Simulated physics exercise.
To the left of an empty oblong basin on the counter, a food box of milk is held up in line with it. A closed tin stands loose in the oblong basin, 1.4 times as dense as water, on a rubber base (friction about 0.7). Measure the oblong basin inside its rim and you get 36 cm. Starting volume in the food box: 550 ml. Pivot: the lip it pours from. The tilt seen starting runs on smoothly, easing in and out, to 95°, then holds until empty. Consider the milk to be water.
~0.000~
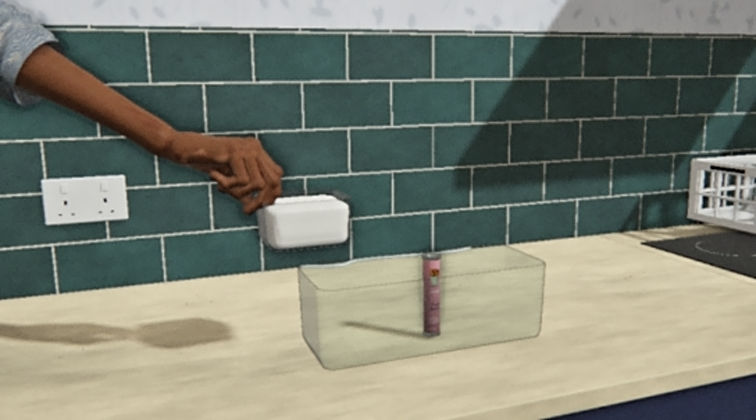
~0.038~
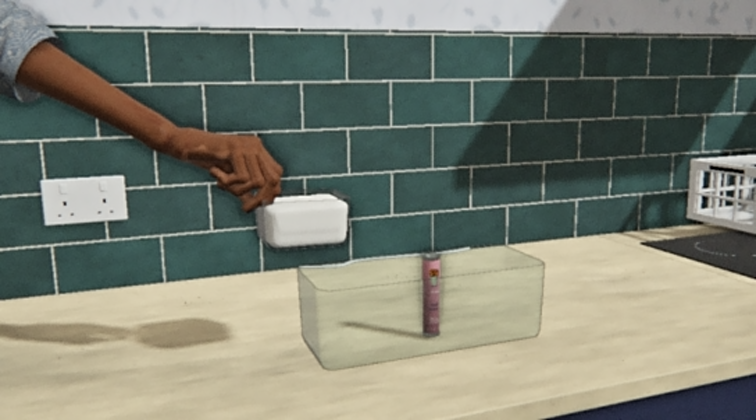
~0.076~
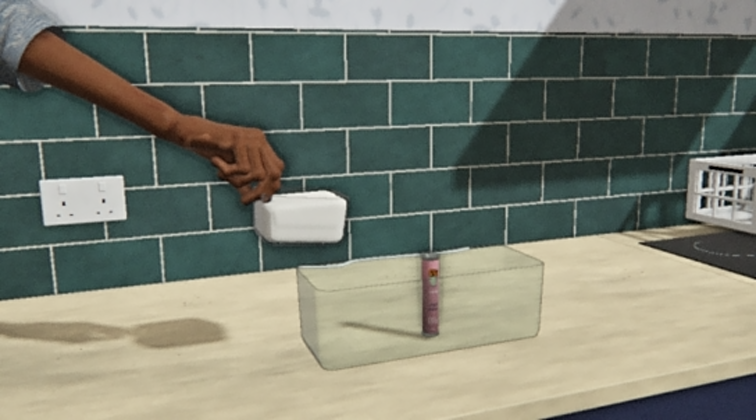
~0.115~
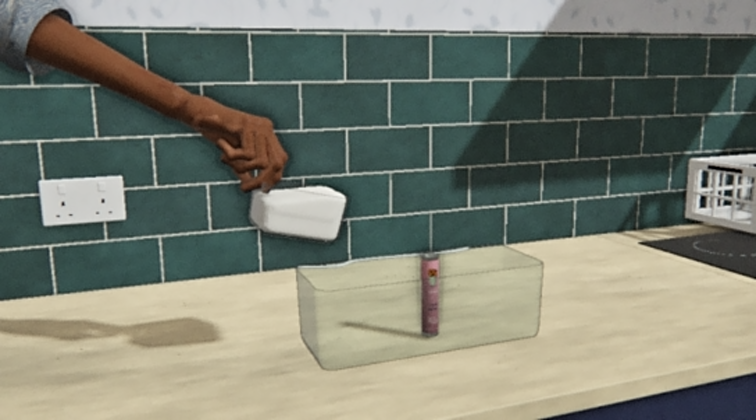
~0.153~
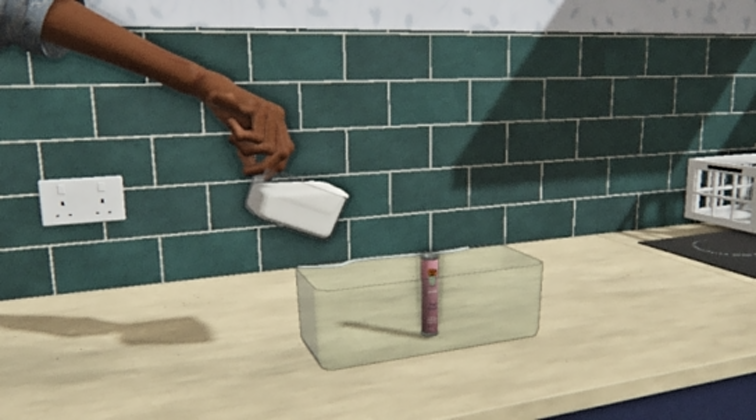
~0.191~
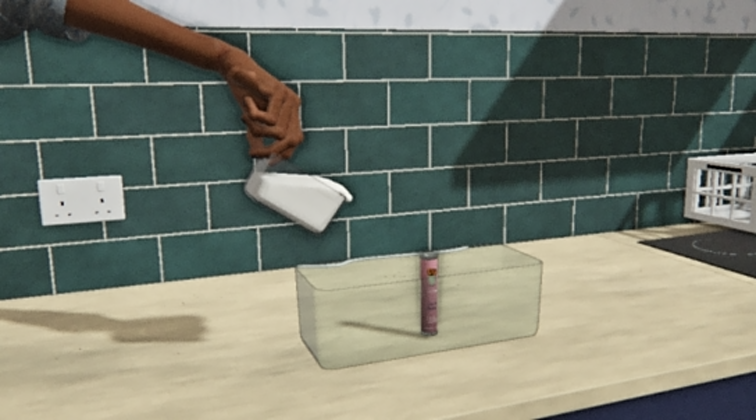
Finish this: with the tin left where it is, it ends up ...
It ends up knocked over.
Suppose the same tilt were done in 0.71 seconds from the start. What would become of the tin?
Outcome - the tin remains standing.
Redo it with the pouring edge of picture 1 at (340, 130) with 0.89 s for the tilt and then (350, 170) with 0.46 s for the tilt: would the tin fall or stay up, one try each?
Try 1: Still standing; try 2: Tipped over.
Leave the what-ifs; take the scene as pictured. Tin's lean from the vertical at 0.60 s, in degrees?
It is at some 0°.
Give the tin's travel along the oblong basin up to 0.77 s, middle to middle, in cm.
The tin is about 1 cm from where it started.
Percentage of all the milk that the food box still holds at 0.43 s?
Roughly 38 %.
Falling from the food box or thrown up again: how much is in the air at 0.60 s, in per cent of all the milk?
About 18 percent.
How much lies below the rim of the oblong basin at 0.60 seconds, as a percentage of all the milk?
Reading: Approx. 78 %.
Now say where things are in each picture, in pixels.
It leans 0°; its right rim is at (342, 195); the milk meets the walls at (262, 206) and (339, 200); the oblong basin's rim runs from (307, 279) to (524, 254); the tin's top is at (432, 260), in the first picture.
It leans 2°; its right rim is at (341, 195); the milk meets the walls at (261, 205) and (338, 199), in the second picture.
It leans 6°; its right rim is at (340, 195); the milk meets the walls at (259, 203) and (338, 196), in the third picture.
It leans 13°; its right rim is at (339, 195); the milk meets the walls at (258, 198) and (337, 191), in the fourth picture.
It leans 23°; its right rim is at (339, 195); the milk meets the walls at (256, 190) and (336, 189); 3 per cent is over the edge, in the fifth picture.
It leans 34°; its right rim is at (338, 195); the milk meets the walls at (254, 177) and (337, 187); 5 per cent is over the edge, in the sixth picture.
By 0.43 s the tilt is 93° and 37 per cent is still to pour; the tin stands where it began.
By 0.60 s the tilt is 95° and 6 per cent is still to pour; the tin stands where it began.
By 0.77 s the tilt is 95° and 2 per cent is still to pour; the tin leans 10°.
By 0.97 s the tilt is 95° and 0 per cent is still to pour; the tin leans 11°.
At rest the tin lies on its side.
